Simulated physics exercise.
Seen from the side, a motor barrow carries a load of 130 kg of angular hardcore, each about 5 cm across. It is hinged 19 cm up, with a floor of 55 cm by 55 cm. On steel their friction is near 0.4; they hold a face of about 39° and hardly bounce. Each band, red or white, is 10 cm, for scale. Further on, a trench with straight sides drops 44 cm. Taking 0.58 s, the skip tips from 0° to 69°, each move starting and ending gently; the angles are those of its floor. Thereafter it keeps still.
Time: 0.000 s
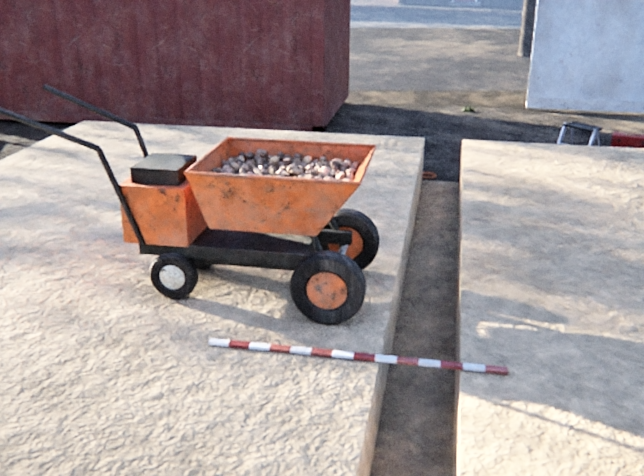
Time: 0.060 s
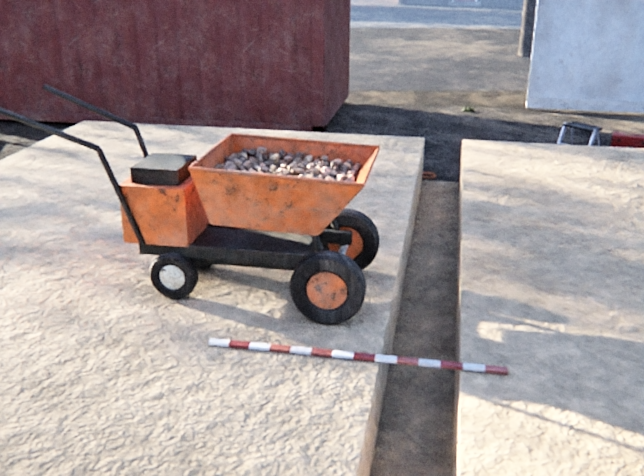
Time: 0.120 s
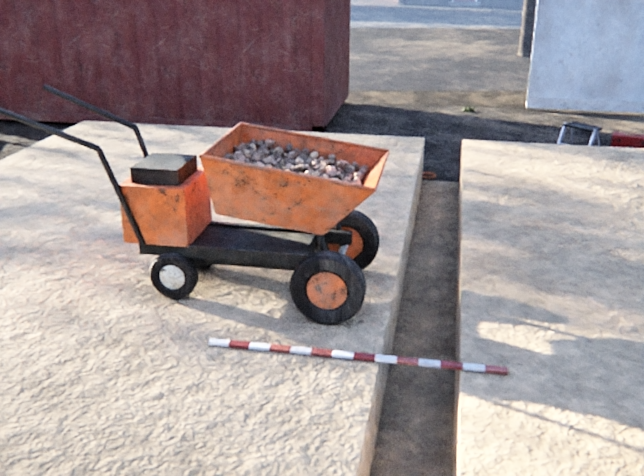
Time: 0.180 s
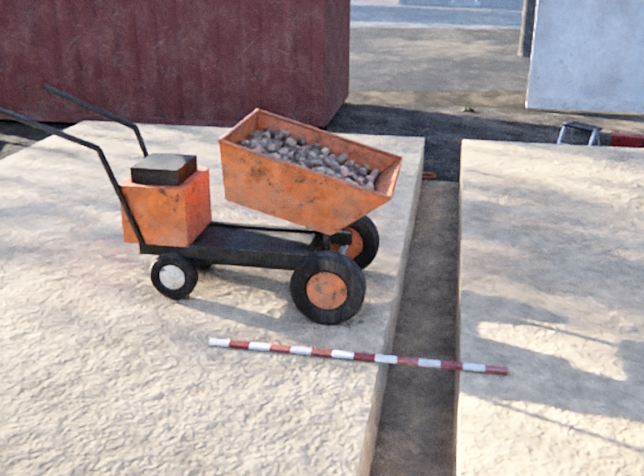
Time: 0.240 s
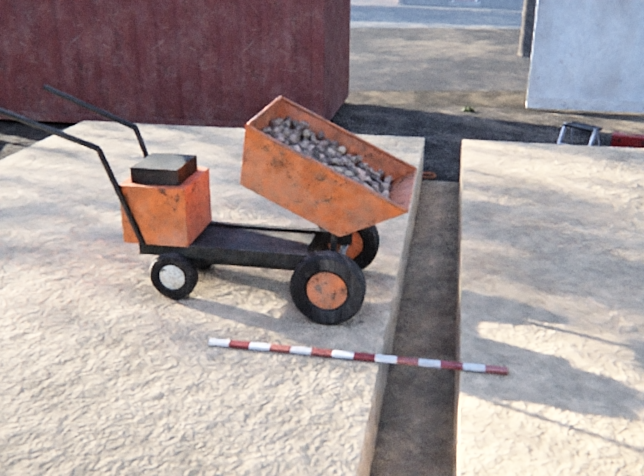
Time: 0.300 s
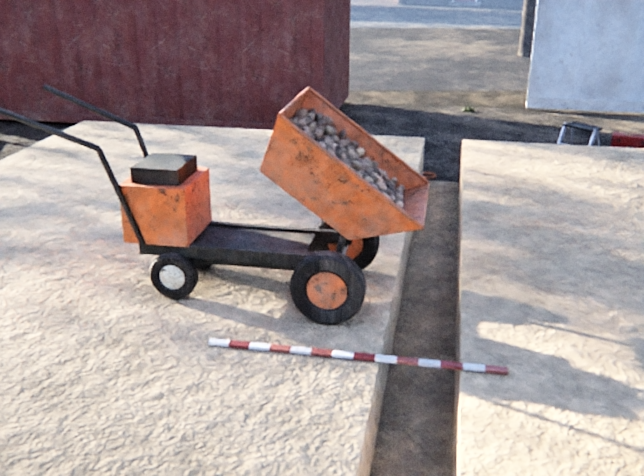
An orange motor barrow full of stones stood on pale ground beside a straight trench, and its skip tilted steadily toward the right, its back end rising high while the wheels stayed still.
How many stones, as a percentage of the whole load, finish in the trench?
Roughly 15 per cent of the load ends up in the trench.
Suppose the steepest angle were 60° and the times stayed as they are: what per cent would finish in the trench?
With that change, near 10 per cent.
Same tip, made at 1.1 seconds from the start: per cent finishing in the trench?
Near 30 per cent.
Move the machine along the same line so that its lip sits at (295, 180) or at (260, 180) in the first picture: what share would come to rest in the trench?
Some 65 and some 70 per cent, in that order.
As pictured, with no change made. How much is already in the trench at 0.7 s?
Approx. 0 % of the load.
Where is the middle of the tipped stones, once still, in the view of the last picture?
Roughly at (511, 306).
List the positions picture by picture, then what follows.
The skip is at 0°, its lip at (360, 184); the top of the load is at (285, 163), in the first picture.
The skip is at 2°, its lip at (364, 185); the top of the load is at (250, 157); the stones move at 0.5 m/s on average, in the second picture.
The skip is at 8°, its lip at (375, 190); the top of the load is at (254, 149); the stones move at 1.0 m/s on average, in the third picture.
Lip at (391, 198), floor tilted 16°, highest stones at (265, 137); the stones move at 1.4 m/s on average, in the fourth picture.
The skip is at 26°, its lip at (408, 211); the top of the load is at (277, 126); the stones move at 1.6 m/s on average, in the fifth picture.
The skip is at 36°, its lip at (423, 228); the top of the load is at (302, 117); the stones move at 1.7 m/s on average, in the sixth picture.
After 0.4 s the floor is at 58°; 100 % in the skip; the foremost stones are at (423, 242).
After 0.7 s the floor is at 69°; 86 % in the skip, 2 % in the trench, 12 % past the trench; the foremost stones are at (502, 290).
After 1.0 s the floor is at 69°; 28 % in the skip, 3 % in the trench, 68 % past the trench; the foremost stones are past the picture's edge.
After 3.0 s the floor is at 69°; 18 % in the skip, 15 % in the trench, 67 % past the trench; the foremost stones are past the picture's edge.
